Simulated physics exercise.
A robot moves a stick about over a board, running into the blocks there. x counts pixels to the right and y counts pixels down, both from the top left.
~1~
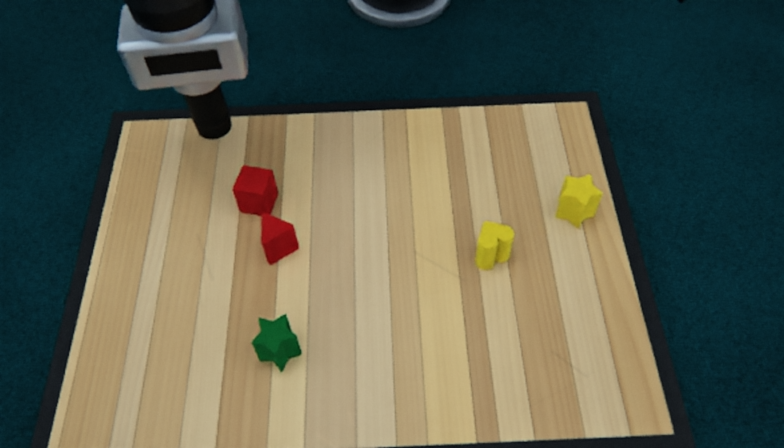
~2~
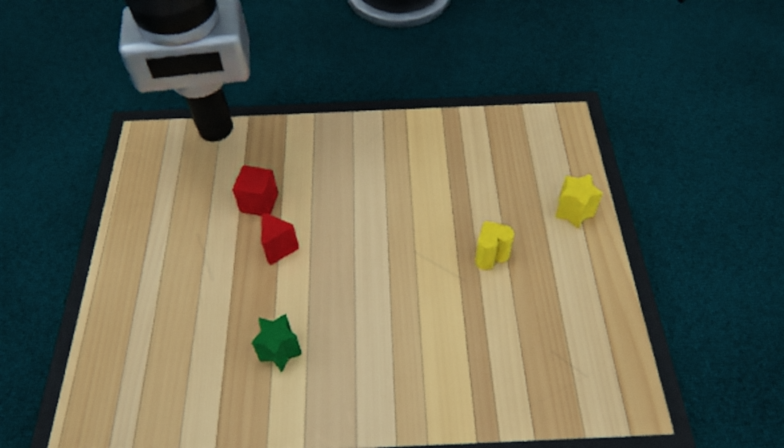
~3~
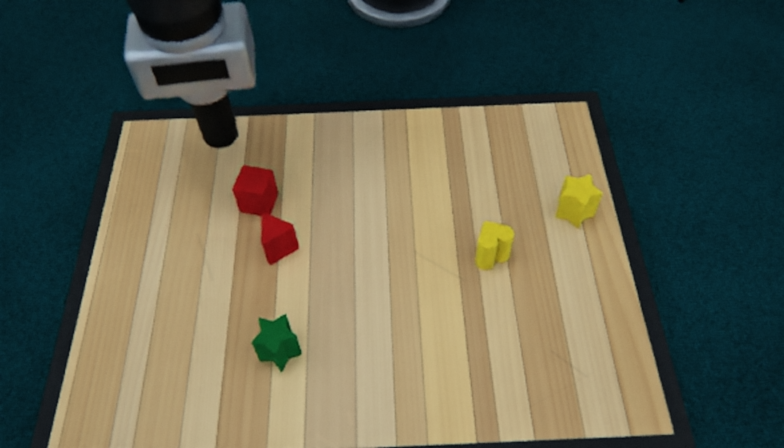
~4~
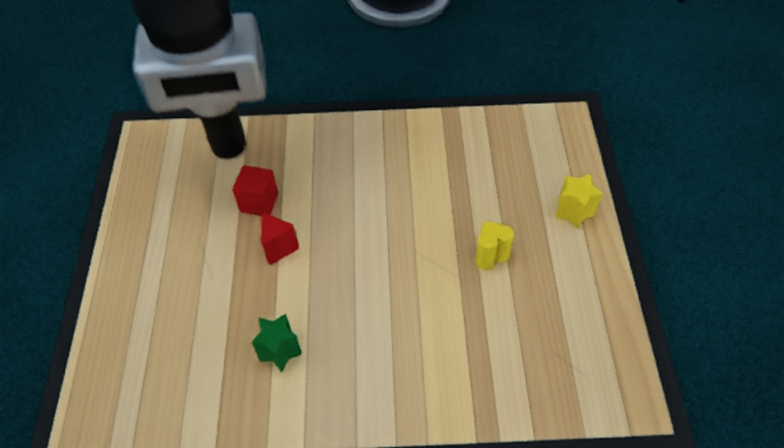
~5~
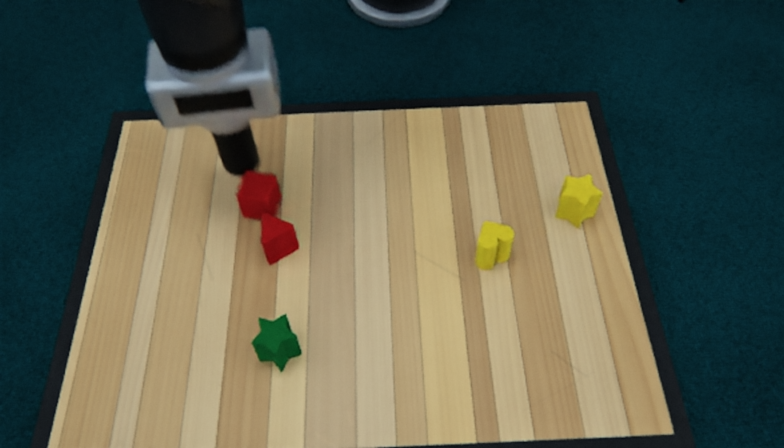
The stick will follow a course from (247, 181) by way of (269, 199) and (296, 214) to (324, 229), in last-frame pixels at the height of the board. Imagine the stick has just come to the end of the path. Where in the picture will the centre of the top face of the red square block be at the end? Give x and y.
When the path ends, it will be at (311, 236).
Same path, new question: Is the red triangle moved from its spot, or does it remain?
That block ends up displaced.
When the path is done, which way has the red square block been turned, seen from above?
With the clock.
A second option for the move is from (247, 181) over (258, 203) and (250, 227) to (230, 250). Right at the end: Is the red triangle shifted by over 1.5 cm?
The answer is yes.
The first path, step by step. One third of the way, stick (265, 182); red square block (276, 207); red triangle (272, 232).
Two thirds of the way, stick (293, 197); red square block (295, 224), turned 40° clockwise; red triangle (273, 244), turned 25° clockwise.
At the end, stick (321, 212); red square block (311, 236), turned 95° clockwise; red triangle (274, 245), turned 35° clockwise.
